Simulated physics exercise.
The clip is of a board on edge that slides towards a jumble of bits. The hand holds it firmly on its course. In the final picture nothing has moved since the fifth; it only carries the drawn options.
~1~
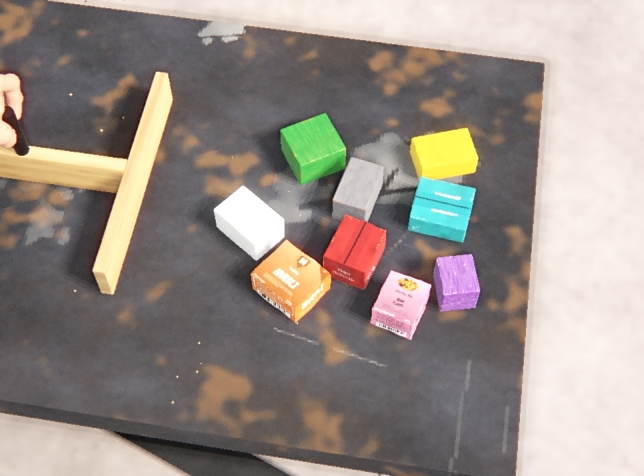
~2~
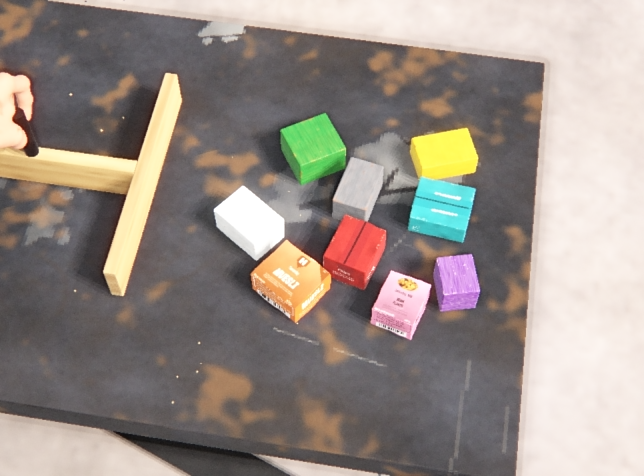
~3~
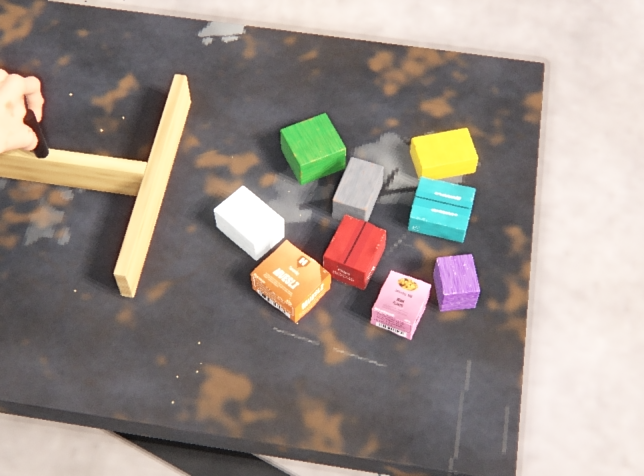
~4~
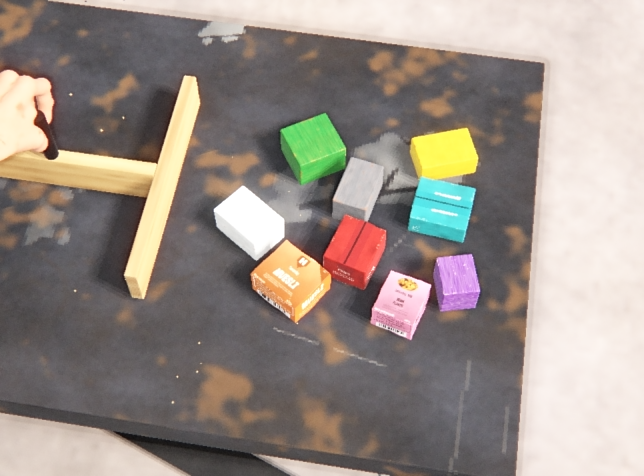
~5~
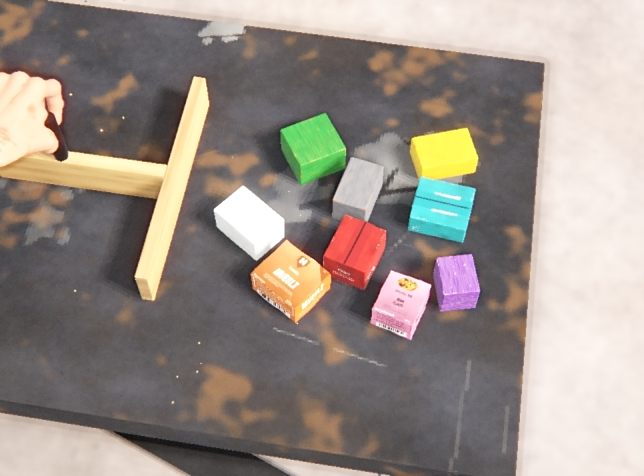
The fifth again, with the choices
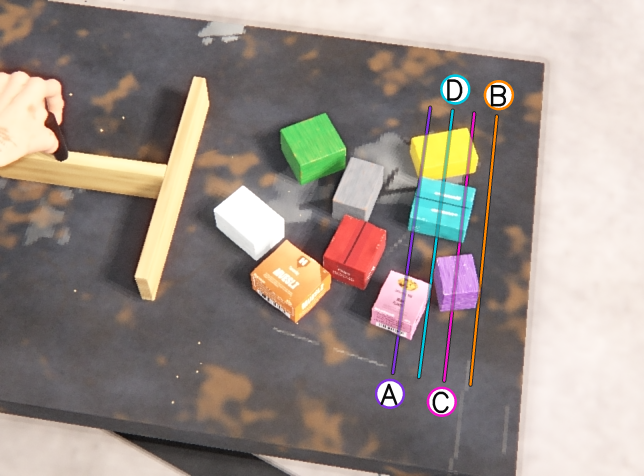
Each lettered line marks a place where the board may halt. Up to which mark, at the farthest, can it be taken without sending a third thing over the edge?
Line D.
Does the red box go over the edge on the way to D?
No.
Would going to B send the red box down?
Yes.
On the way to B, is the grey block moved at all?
Yes.
On the marked copy, A at (413, 230); B at (485, 240); C at (460, 237); D at (437, 233).
Taking D. A third of the way, board (267, 184); orange packet (297, 285); green block (320, 151).
Two thirds of the way, board (361, 198); purple block (476, 287); turquoise box (482, 220).
When it is over, board (435, 208); purple block over the edge; turquoise box over the edge; two fallen.
As for the rest, A is within the limit but short; B drops six; C drops four.
